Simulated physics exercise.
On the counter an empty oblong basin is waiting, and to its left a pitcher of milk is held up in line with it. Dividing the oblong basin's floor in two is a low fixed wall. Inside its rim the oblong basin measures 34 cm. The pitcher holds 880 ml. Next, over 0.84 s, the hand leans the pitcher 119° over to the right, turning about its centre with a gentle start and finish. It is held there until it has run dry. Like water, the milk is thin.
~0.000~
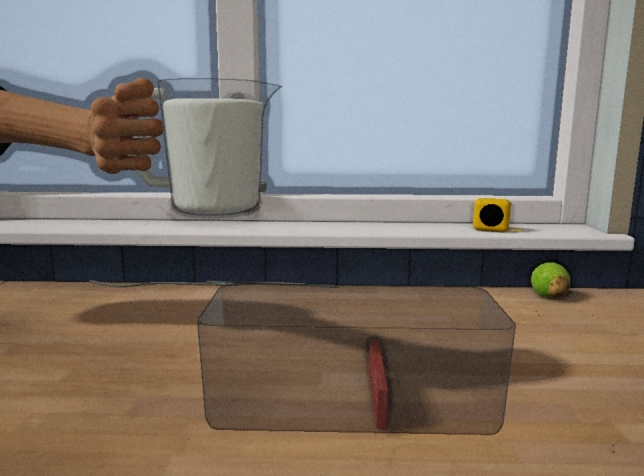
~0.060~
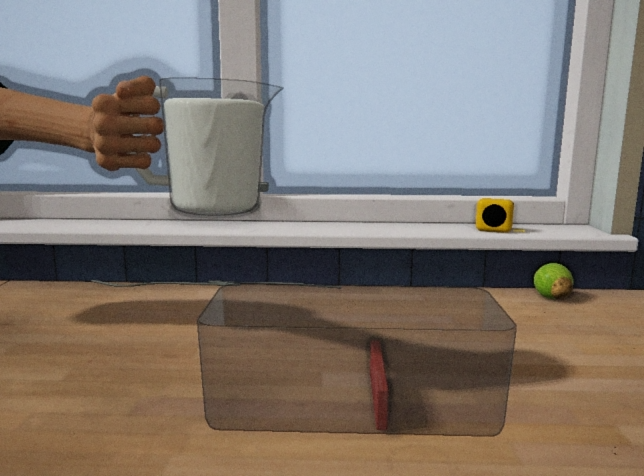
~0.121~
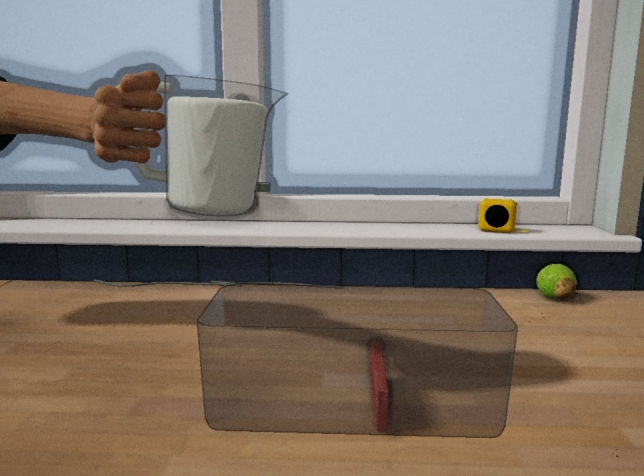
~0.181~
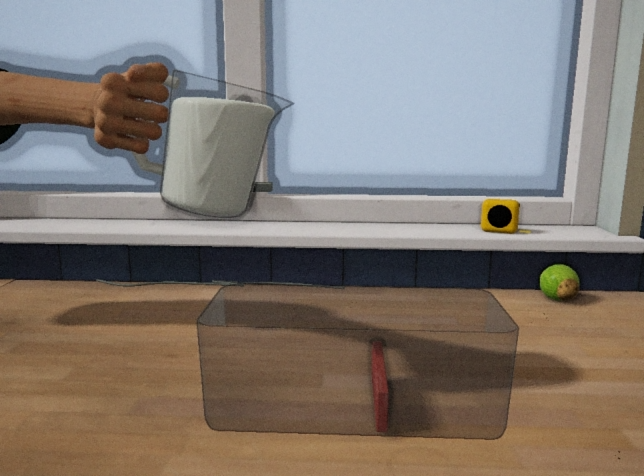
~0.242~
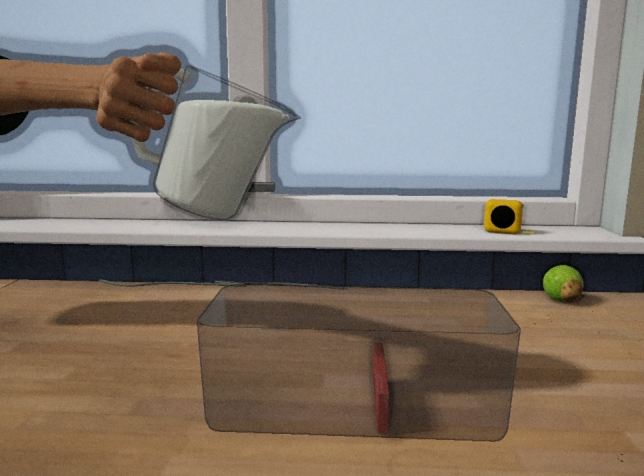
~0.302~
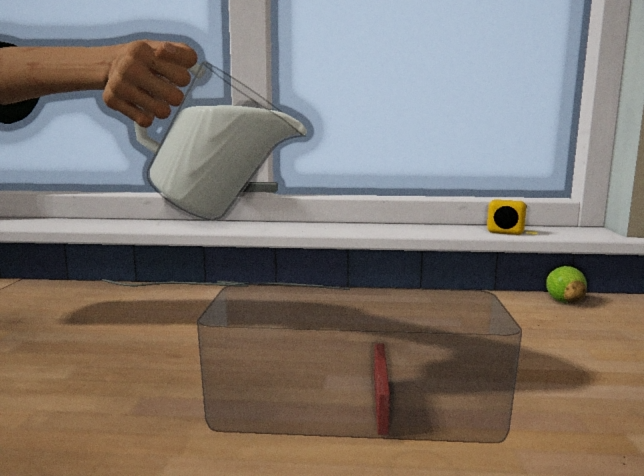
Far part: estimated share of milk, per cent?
7 per cent.
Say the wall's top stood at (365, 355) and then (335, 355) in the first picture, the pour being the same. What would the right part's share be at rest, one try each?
Try 1: 15 %; try 2: 60 %.
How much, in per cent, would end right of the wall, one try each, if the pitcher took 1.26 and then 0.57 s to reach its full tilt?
Try 1: 10 %; try 2: 5 %.
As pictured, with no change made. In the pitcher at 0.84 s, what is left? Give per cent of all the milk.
I'd estimate some 7 per cent.
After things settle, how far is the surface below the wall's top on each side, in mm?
Left 20 mm, right 46 mm.
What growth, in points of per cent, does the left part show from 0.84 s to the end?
It comes to near 12 per cent.
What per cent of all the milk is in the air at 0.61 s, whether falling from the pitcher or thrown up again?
Some 28 % is the figure.
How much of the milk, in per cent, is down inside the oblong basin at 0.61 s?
Roughly 18 per cent.
Then, 0.61 s in, the tilt is 99° and 54 per cent is still to pour, 15 is left of the wall and 3 right of it.
Then, 0.84 s in, the tilt is 119° and 7 per cent is still to pour, 71 is left of the wall and 4 right of it.
Then, 1.08 s in, the tilt is 119° and 0 per cent is still to pour, 82 is left of the wall and 7 right of it.
Then, 1.34 s in, the tilt is 119° and 0 per cent is still to pour, 84 is left of the wall and 7 right of it.
Finally, 84 per cent lies left of the wall, 7 right of it and 9 outside.
